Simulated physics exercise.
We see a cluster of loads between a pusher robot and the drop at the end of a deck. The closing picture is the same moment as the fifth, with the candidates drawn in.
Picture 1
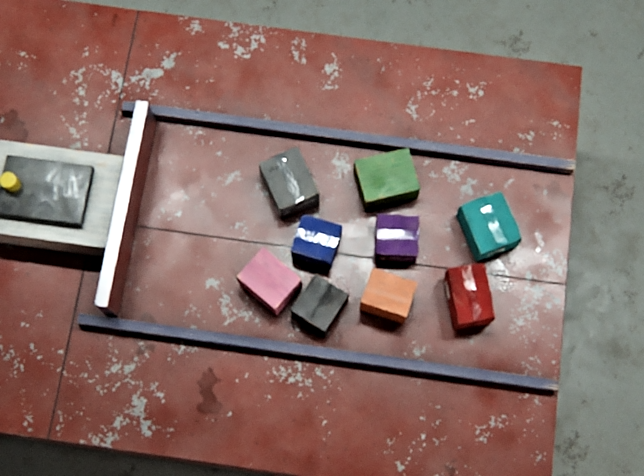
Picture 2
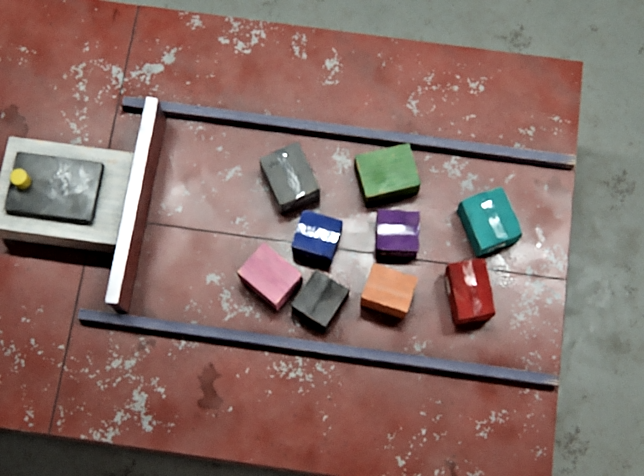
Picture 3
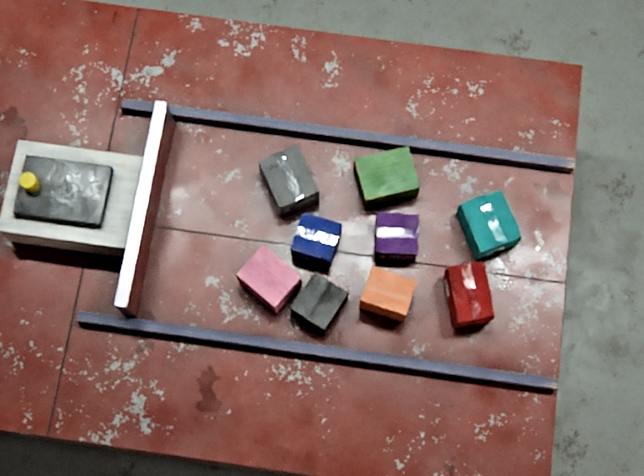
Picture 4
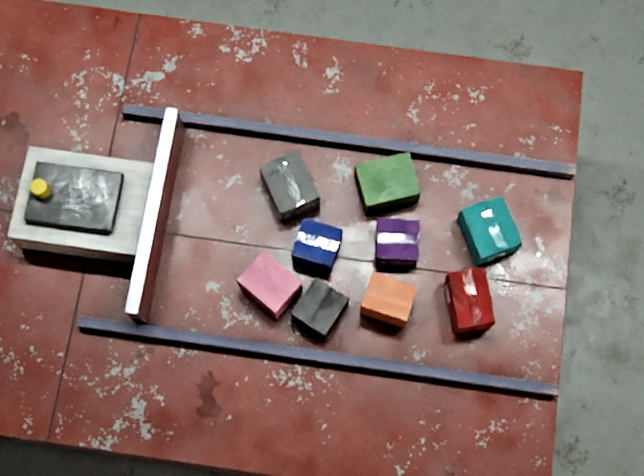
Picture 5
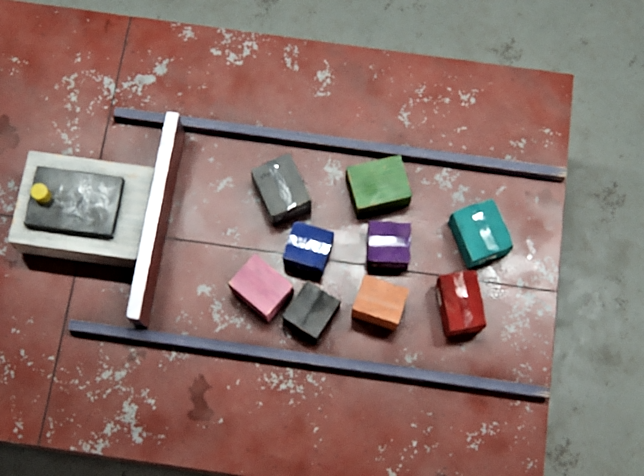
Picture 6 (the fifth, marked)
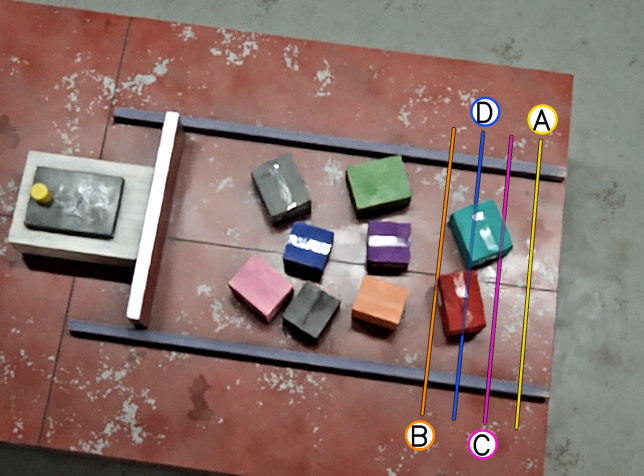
A pusher robot with a wide white blade slid slowly a short way right along the scuffed red deck toward nine coloured boxes, which stayed unmoved between two rails, before the whole view shifted slightly.
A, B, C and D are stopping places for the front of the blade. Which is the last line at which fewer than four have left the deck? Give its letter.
At D, and not beyond.
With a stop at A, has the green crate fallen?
Yes.
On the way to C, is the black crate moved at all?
Yes.
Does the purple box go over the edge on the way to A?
Yes.
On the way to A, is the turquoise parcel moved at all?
Yes.
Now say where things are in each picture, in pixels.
In the first picture, robot (51, 191); turquoise parcel (489, 226); red parcel (469, 296).
In the second picture, robot (61, 188); pink crate (270, 276).
In the third picture, robot (70, 191); green crate (386, 178).
In the fourth picture, robot (81, 198); orange crate (389, 300).
In the fifth picture, robot (81, 202); black crate (312, 312); turquoise parcel (480, 233); red parcel (460, 303).
On the marked copy, A at (529, 278); B at (439, 266); C at (499, 274); D at (469, 270).
Taking D. A third of the way, robot (195, 218); black crate (333, 319); orange crate (384, 304).
Two thirds of the way, robot (308, 234); red parcel (500, 292); turquoise parcel (496, 234).
When it is over, robot (399, 246); red parcel over the edge; turquoise parcel over the edge; two fallen.
As for the rest, A drops five; B is within the limit but short; C drops five.
